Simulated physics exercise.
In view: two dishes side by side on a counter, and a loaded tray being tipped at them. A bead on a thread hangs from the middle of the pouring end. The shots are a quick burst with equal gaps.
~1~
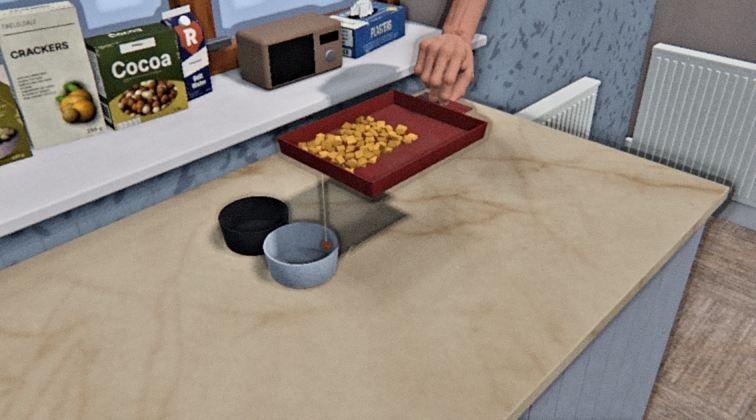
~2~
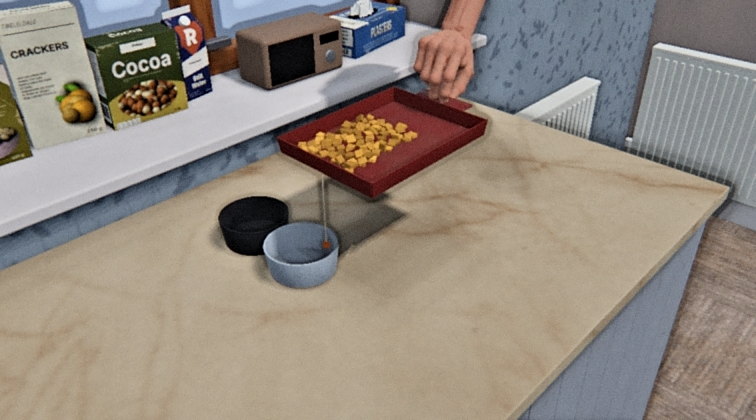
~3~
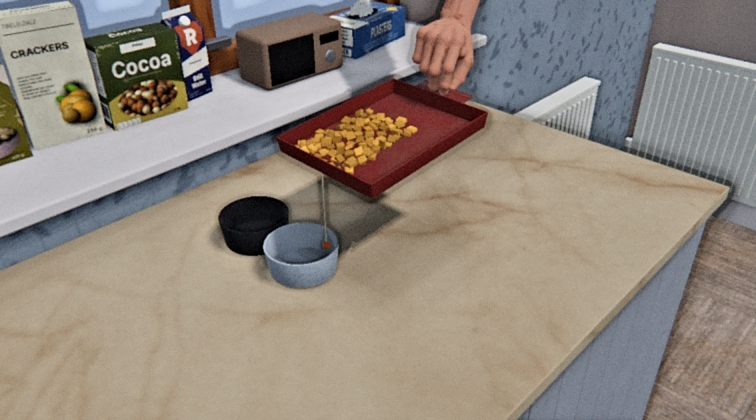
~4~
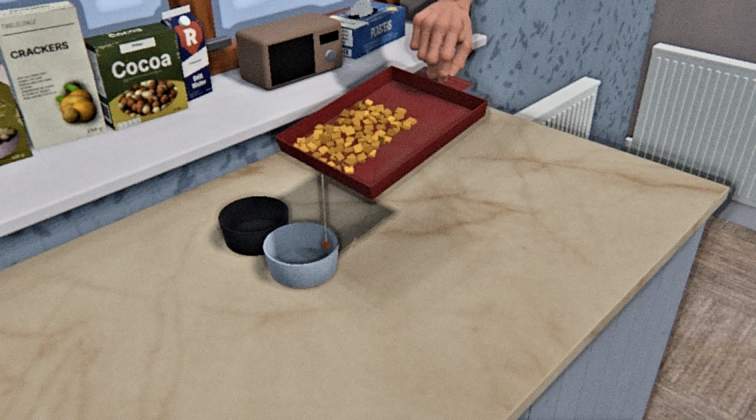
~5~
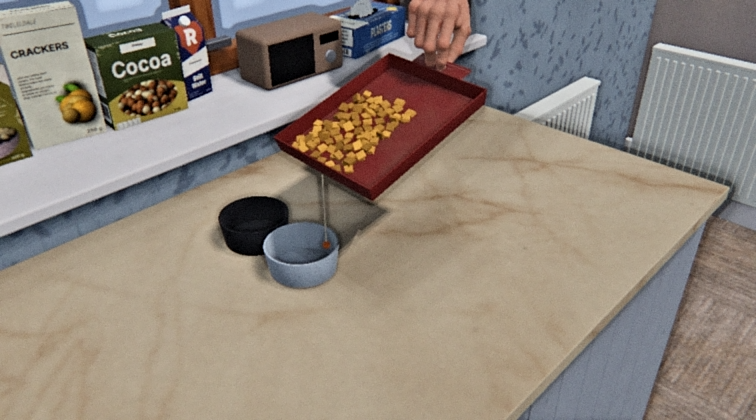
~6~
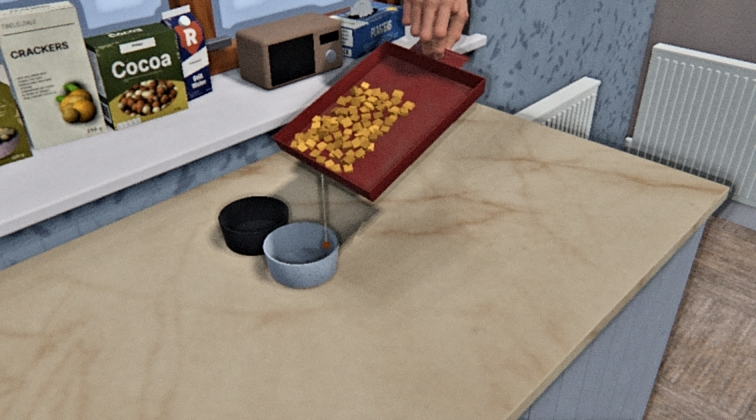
A hand at the top holds a red tray of golden cereal squares above a pale marble-patterned counter in a kitchen, seen from above at an angle. Below the tray sit a black dish on the left and a grey-blue one on the right, with a small reddish bead hanging on a thread, and food boxes and a brown radio behind. The hand raises the tray's far end, tilting it gradually steeper towards the dishes while the squares shift slightly and the camera stays still.
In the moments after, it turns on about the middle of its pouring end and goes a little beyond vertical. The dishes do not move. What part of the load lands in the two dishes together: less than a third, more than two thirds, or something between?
Caught overall: Under a third.
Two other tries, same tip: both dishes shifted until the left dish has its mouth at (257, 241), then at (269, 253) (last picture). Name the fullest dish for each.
One: The dish on the right. Two: The dish on the right.
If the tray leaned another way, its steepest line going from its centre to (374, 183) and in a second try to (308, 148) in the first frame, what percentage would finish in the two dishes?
Near 0 % and 90 %.
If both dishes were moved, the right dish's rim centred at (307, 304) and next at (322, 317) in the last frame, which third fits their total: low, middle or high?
First one to two thirds, then the middle third.
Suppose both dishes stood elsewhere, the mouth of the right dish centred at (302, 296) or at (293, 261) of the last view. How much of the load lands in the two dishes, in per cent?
Near 60 % and 40 %.
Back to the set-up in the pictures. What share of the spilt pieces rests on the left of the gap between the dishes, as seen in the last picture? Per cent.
Close to 20 per cent.
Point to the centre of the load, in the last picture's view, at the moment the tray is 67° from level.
Roughly at (332, 159).
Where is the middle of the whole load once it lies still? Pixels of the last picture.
Roughly at (321, 318).
Just after the last frame, tray tipped steeply; almost all on the tray; just a few in the air.
A moment on, tray tipped past a quarter turn; the larger part on the tray; about a tenth outside both; about a tenth in the air.
Further on, tray tipped past a quarter turn; just a few in the right dish; almost all outside both.
When it is over, tray tipped past a quarter turn; just a few in the right dish; not one in the left dish; almost all outside both.
